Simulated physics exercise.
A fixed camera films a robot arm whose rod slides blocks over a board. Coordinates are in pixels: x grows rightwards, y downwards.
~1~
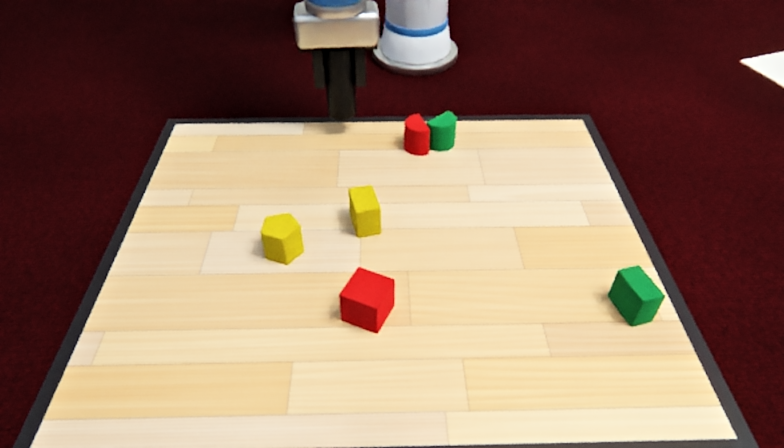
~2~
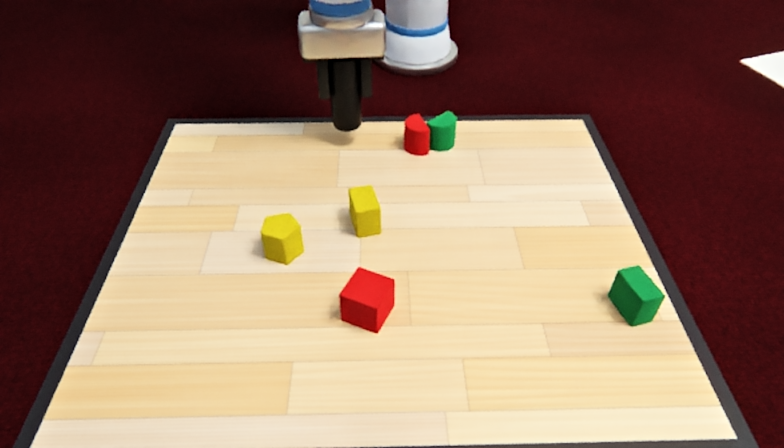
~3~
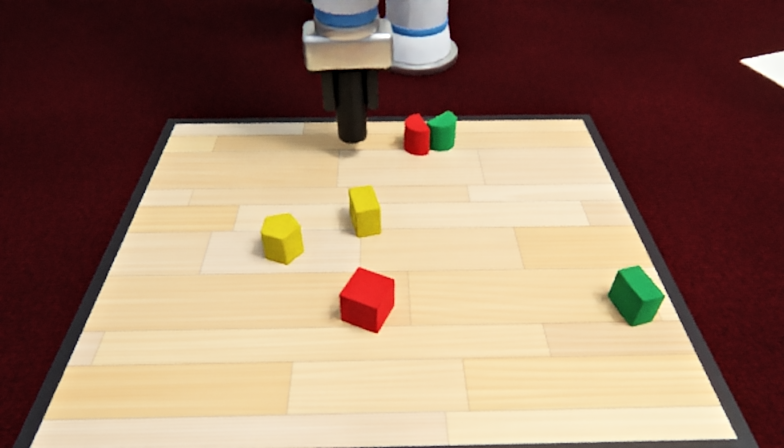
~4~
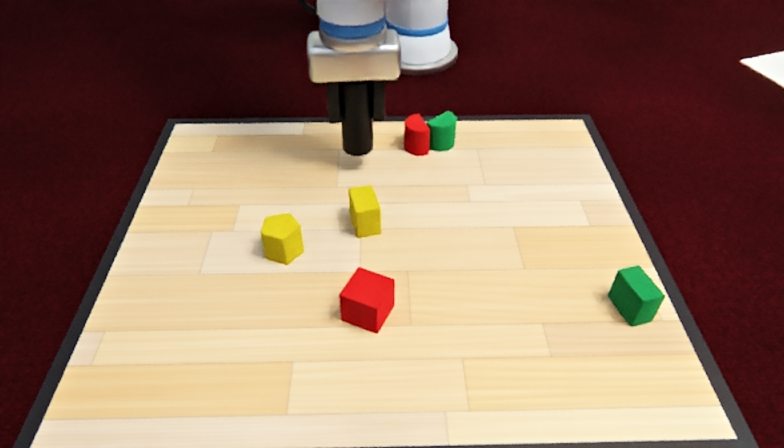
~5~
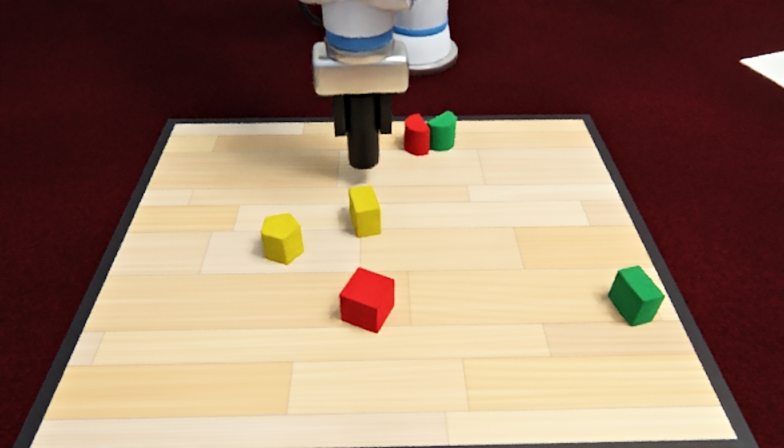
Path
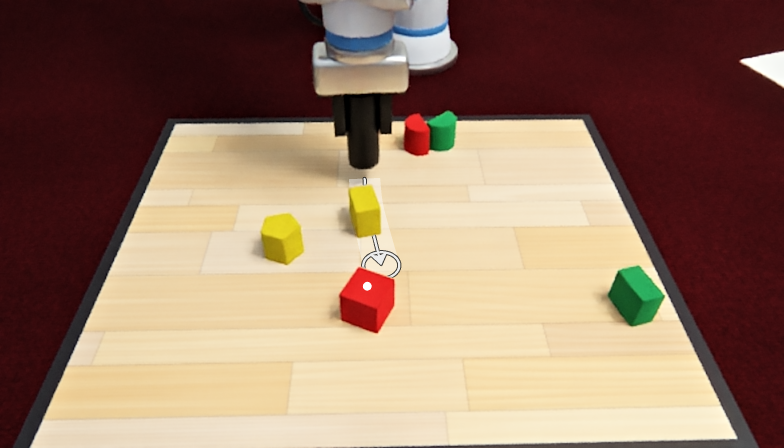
A robot arm holding a dark rod moved slowly forward from the back edge of a wooden board, drifting slightly right toward a yellow block, while the red, yellow and green blocks all stayed still.
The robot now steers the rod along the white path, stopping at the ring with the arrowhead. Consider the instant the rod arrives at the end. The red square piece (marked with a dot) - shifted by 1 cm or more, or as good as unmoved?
If the rod follows that path, the red square piece ends up shifted.
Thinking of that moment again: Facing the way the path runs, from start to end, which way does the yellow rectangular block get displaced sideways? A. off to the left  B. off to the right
I'll go with B - off to the right.
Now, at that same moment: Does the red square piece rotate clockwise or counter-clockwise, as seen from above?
The sense of turning is anti-clockwise.
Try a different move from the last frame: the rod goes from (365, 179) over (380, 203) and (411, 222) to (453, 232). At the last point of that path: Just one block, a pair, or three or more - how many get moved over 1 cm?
I count one.
The drawn path runs from (365, 179) through (367, 205) and (373, 233) to (381, 265); the dot is on the red square piece.
What follows on the original path. One third of the way, rod at (366, 187); yellow rectangular block at (365, 203).
Two thirds of the way, rod at (373, 216); yellow rectangular block at (365, 234), turned 30° clockwise.
At the end, rod at (381, 247); yellow rectangular block at (355, 263), turned 60° clockwise; red square piece at (361, 297), turned 30° anticlockwise; red D-shaped block not moved.
